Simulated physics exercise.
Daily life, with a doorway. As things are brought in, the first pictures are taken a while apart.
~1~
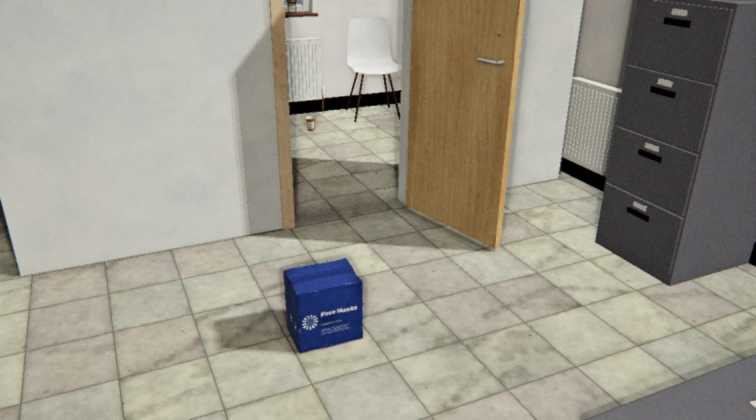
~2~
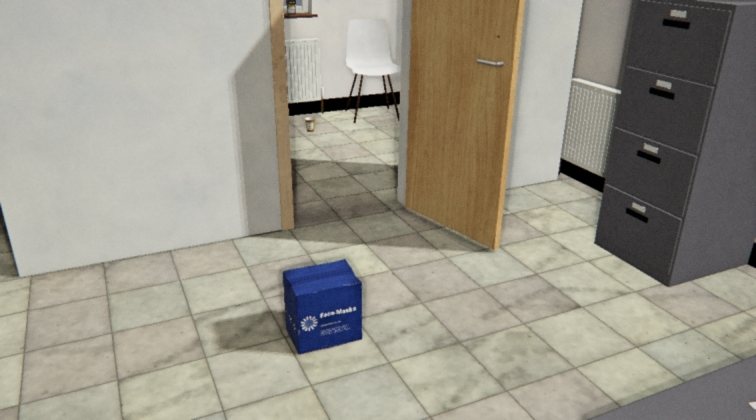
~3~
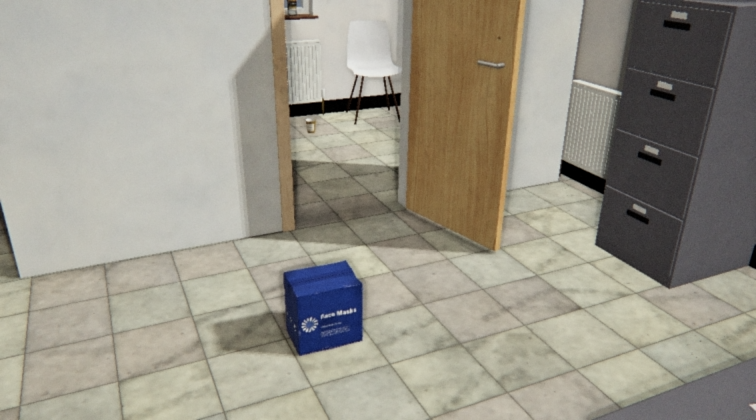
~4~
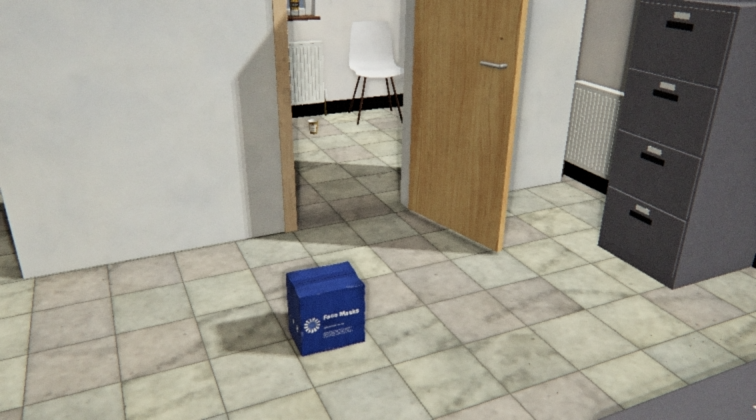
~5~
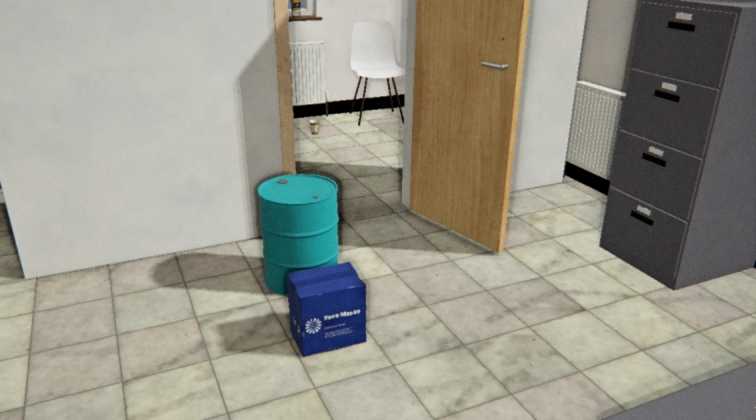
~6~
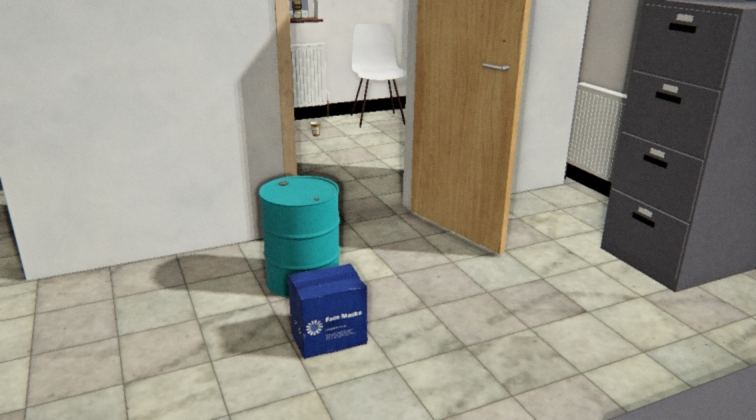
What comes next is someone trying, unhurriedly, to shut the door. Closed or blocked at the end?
I expect the door will meet its frame.
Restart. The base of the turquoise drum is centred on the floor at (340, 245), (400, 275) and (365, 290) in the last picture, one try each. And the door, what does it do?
The door is obstructed the first time, is obstructed the second time and finishes its swing the third time.
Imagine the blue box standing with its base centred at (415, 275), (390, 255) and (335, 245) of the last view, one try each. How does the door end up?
In the first case it reaches the frame; in the second case it stops short; in the third case it is blocked.
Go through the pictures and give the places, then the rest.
In the first frame, door wide open and still; blue box (324, 305).
In the second frame, door wide open and still; blue box (323, 306).
In the third frame, door wide open and still; blue box (323, 307).
In the fourth frame, door wide open and still; blue box (326, 308).
In the fifth frame, door wide open and still; blue box (327, 308).
In the sixth frame, door wide open and still; turquoise drum (301, 236); blue box (328, 310).
Then, 1.10 s past the last view, door 72° open.
Then, 2.00 s past the last view, door 35° open.
Finally, door 0° open; both still in place. Final places as the last picture's camera would see them, turquoise drum near (301, 236).
